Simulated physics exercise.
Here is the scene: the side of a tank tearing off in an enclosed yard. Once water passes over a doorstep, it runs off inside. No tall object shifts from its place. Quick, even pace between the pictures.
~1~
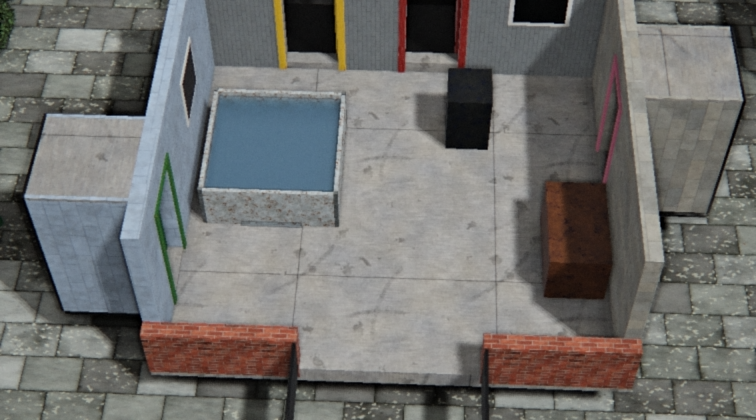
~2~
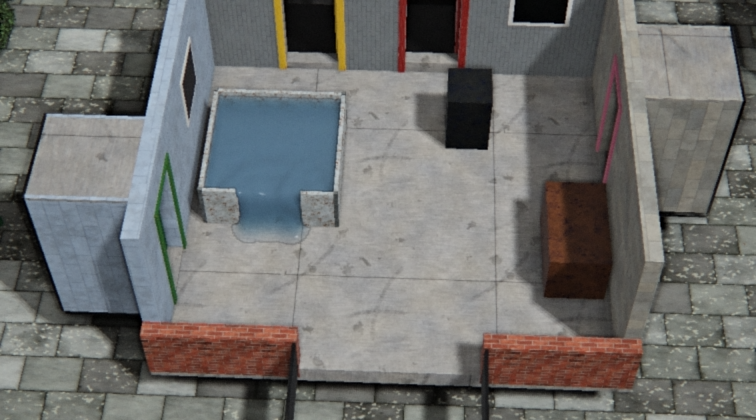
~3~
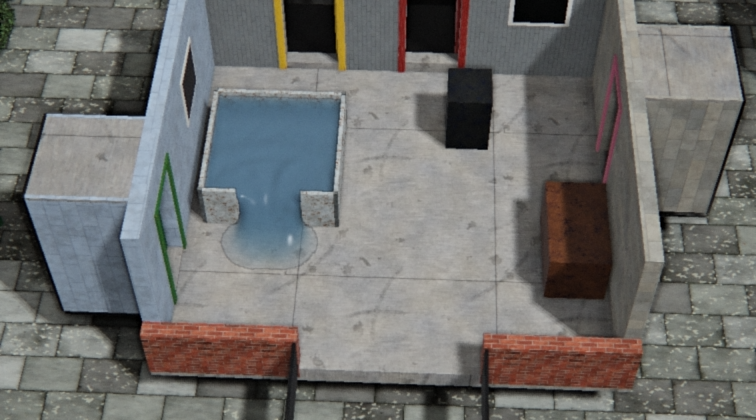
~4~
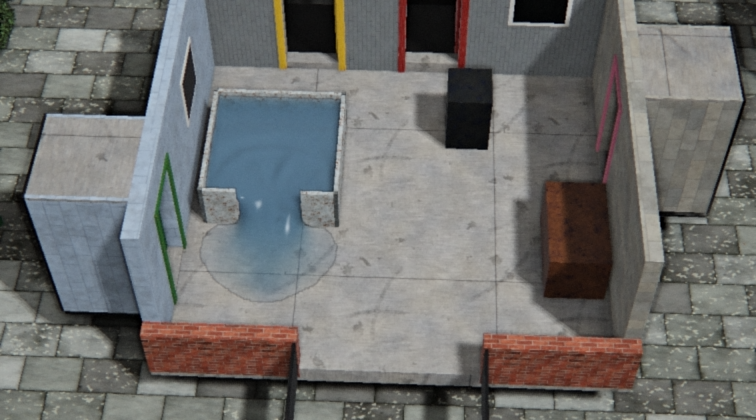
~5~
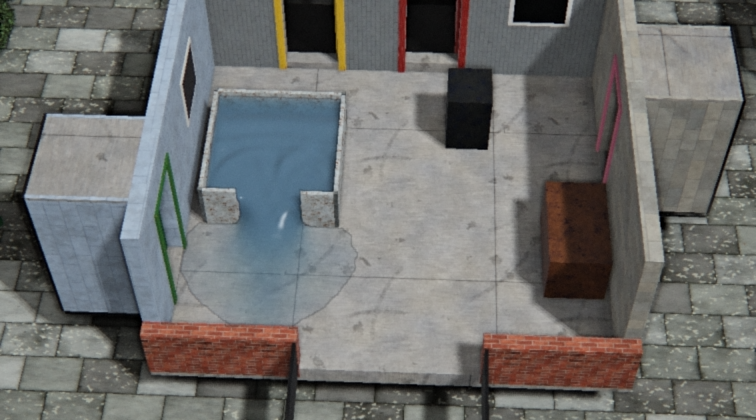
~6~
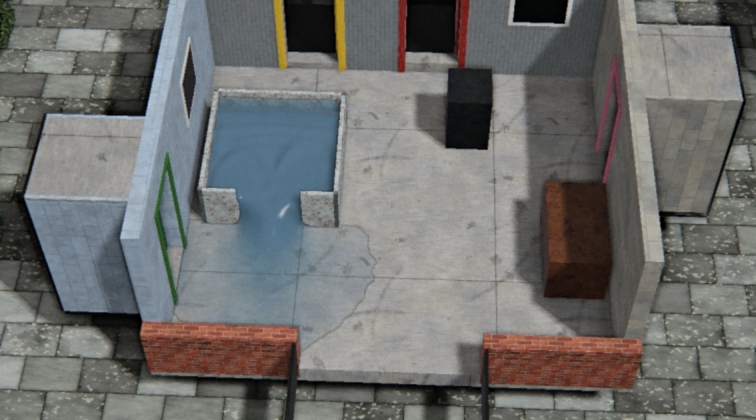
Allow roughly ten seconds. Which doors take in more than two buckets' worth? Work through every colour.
In order: The pink door doesn't overshoot the mark there. The yellow door doesn't overshoot the mark there. The red door doesn't overshoot the mark there. The green door overshoots the mark there.
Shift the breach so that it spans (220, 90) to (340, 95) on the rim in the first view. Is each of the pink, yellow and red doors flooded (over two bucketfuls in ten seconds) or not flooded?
So, taking them in turn: Pink tops the limit, yellow tops the limit, red doesn't reach it.
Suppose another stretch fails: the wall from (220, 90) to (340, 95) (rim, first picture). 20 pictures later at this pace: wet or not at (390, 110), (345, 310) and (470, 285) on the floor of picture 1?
Submerged, unwetted, unwetted.
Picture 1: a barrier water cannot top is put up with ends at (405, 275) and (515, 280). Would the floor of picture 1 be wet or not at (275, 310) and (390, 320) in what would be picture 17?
As listed: Under water, under water.
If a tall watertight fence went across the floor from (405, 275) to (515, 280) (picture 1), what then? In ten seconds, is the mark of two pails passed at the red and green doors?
The red one falls short, the green one exceeds it.
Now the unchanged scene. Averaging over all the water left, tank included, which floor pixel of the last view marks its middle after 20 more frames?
Roughly (276, 232).
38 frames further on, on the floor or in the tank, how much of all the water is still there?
My reading is around 68 percent.
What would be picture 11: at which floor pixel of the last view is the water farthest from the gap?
I'd say around (403, 358).
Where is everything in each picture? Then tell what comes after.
In the first frame, the tank at (274, 143) is whole and still.
In the second frame, the front is at (303, 235), out from the gap at (270, 211).
In the third frame, water pours out at (270, 213) and has run to (301, 260).
In the fourth frame, water pours out at (270, 213) and has run to (253, 297).
In the fifth frame, water pours out at (270, 213) and has run to a hidden place.
In the sixth frame, water pours out at (270, 212) and has run to a hidden place.
A moment on, water covers 25 % of the floor; the pink door not reached, the yellow door not reached, the red door not reached, the green door under two buckets in.
Next, water covers 25 % of the floor; the pink door not reached, the yellow door not reached, the red door not reached, the green door over two buckets in.
Then, water covers 30 % of the floor; the pink door not reached, the yellow door not reached, the red door not reached, the green door far over two buckets in.
Later, water covers 50 % of the floor; the pink door wet at the sill, nothing in, the yellow door wet at the sill, nothing in, the red door not reached, the green door far over two buckets in.
In the end, water covers 85 % of the floor; the pink door wet at the sill, nothing in, the yellow door wet at the sill, nothing in, the red door wet at the sill, nothing in, the green door far over two buckets in.
